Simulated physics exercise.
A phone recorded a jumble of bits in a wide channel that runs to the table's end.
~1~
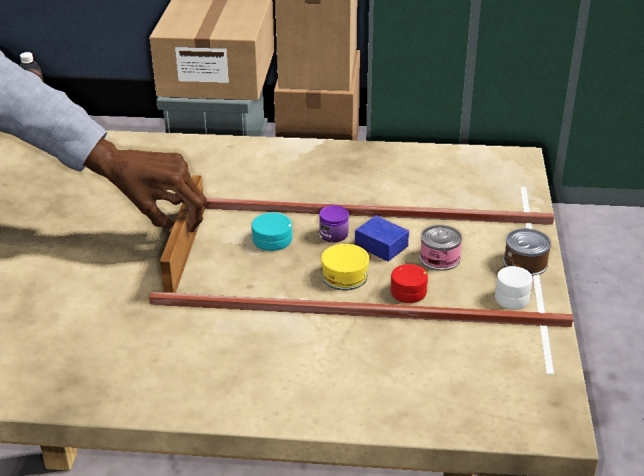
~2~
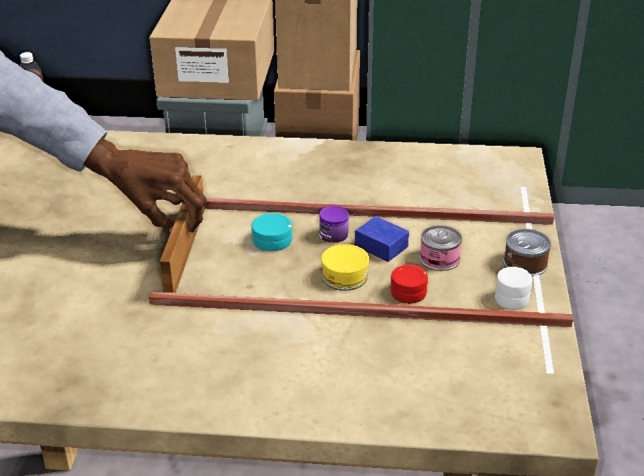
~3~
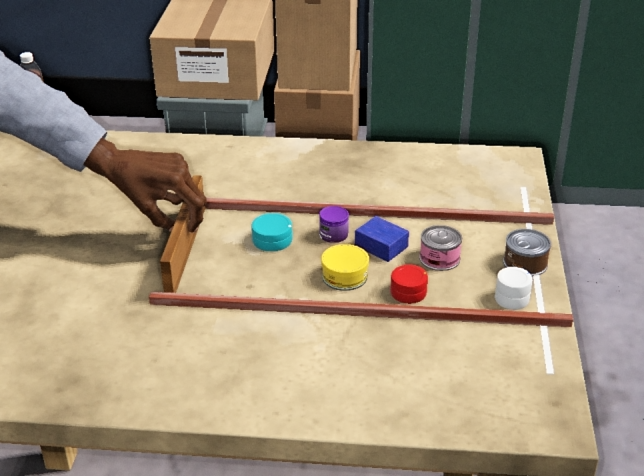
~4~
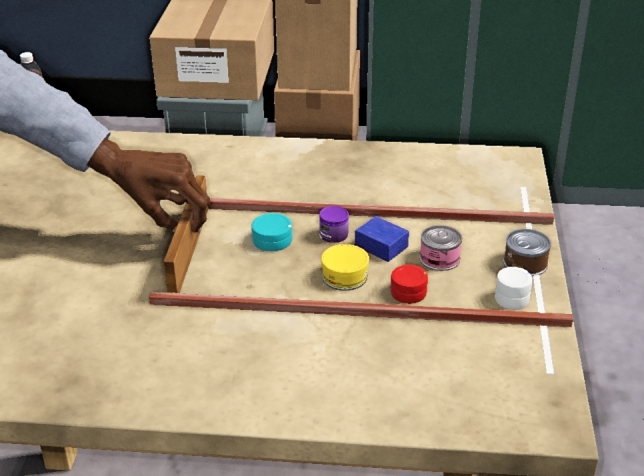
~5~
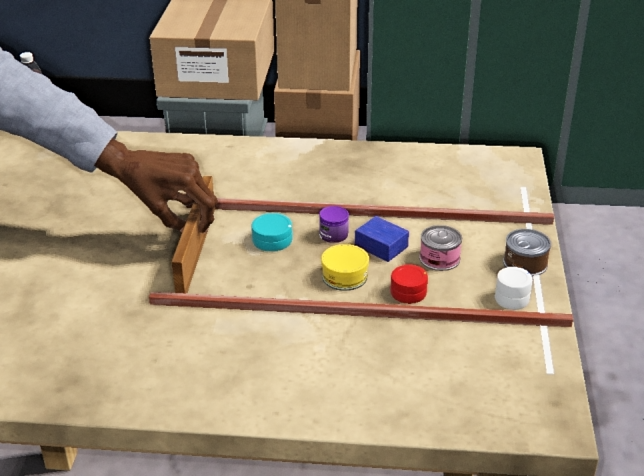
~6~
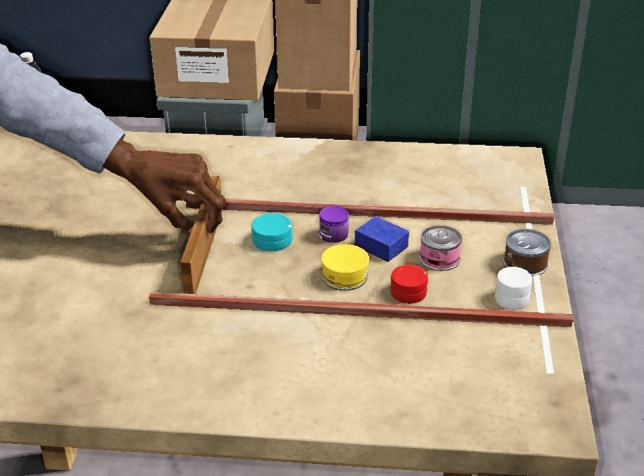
The video shows a hand holding a wooden board upright at the left of a channel between two reddish rails, then sliding it slightly right, while the colourful tubs, lids, pots and blue block ahead stay still.
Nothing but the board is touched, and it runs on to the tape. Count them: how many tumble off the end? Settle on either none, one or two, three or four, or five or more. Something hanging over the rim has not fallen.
The number that falls off comes to three or four.
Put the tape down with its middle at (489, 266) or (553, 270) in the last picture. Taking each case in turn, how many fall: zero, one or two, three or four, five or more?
First tape: Just one or two; second tape: At least five.
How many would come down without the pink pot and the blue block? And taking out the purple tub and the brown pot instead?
The first try gives 2, the second gives 3.
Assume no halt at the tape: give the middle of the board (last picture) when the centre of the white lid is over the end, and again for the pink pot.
At (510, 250) for the white lid; at (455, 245) for the pink pot.
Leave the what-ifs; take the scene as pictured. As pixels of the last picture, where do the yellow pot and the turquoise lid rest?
Yellow pot at (562, 274), turquoise lid at (554, 248).
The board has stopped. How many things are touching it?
4 touch it.
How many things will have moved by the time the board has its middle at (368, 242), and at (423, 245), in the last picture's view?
The first number is 6, the next one 7.
Soon after, none off yet; brown pot at rest near (527, 252); white lid at rest near (513, 288); pink pot moving near (446, 248).
In the end, the number that fall off is three or four; gone, blue block, pink pot, white lid and brown pot.
